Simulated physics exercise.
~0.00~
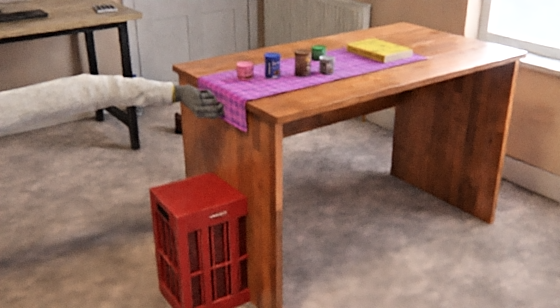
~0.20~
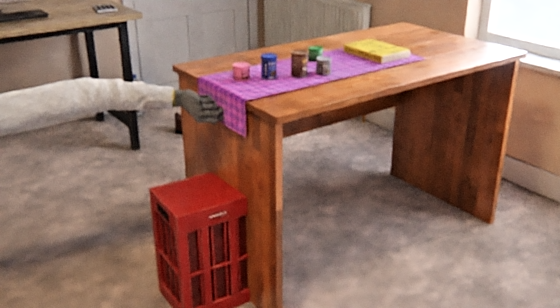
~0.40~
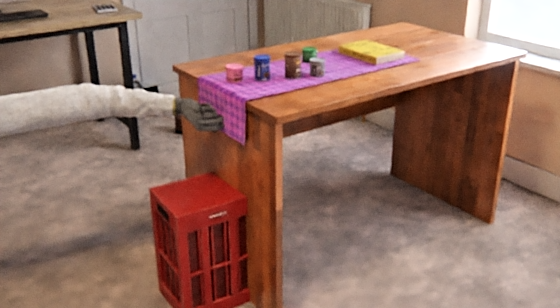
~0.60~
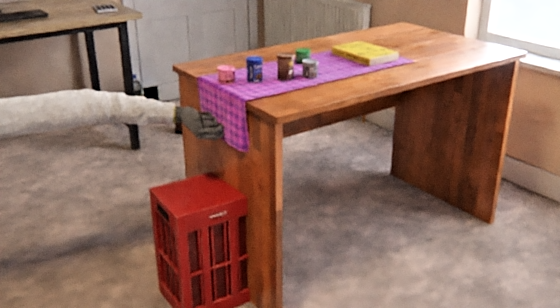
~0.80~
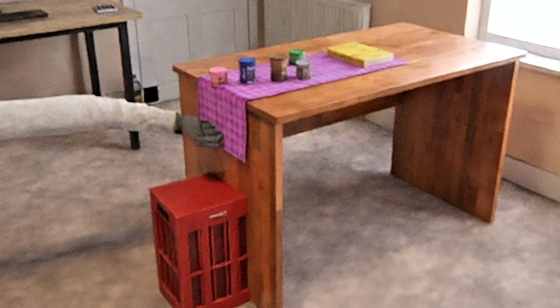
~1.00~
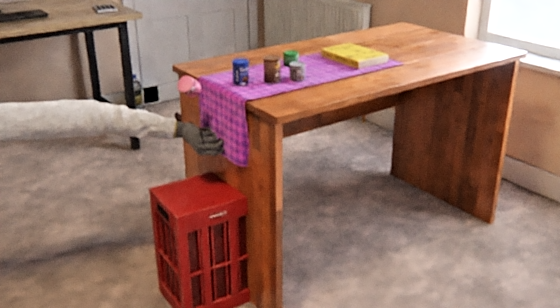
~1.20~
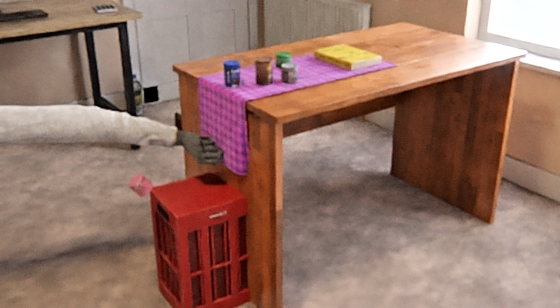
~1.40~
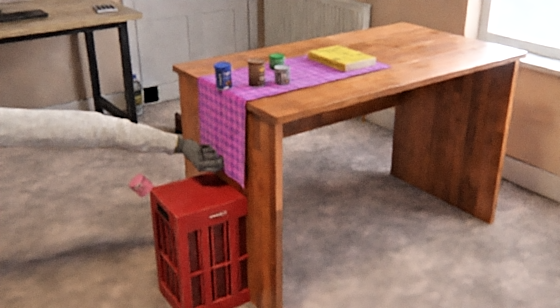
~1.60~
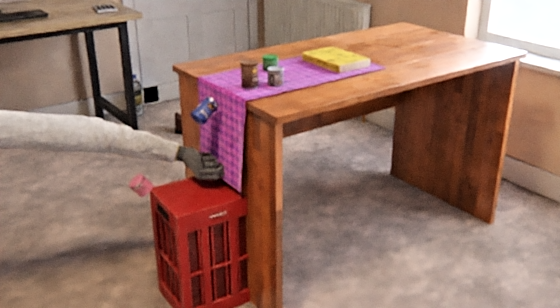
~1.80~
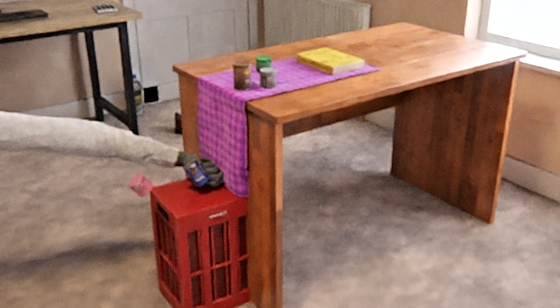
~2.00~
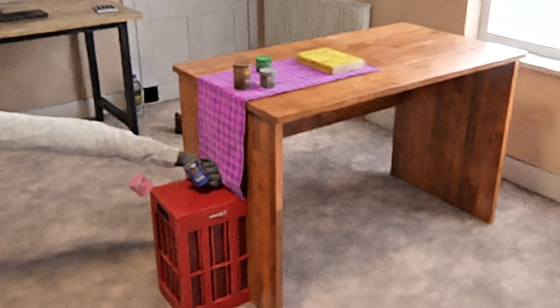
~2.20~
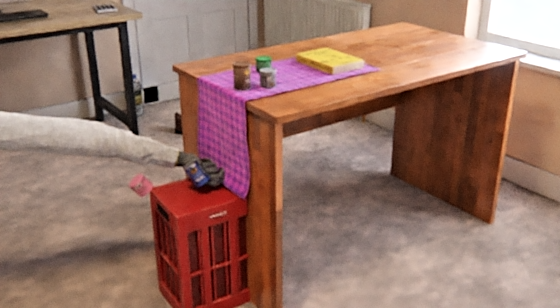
A purple checked cloth lies across the left end of a wooden desk, seen from a still camera in a room, with a pink pot, a blue can, two more small containers and a yellow book on it. At the left, a pale-sleeved arm with a dark grey hand grips the hanging end above a red crate. The hand draws the cloth gradually down, carrying everything leftward. The pink pot tips off first and drops beside the crate, then the blue can topples over the edge and lands upside down on the crate. The hem reaches the crate top and everything stops, the two other containers and book still on the desk.
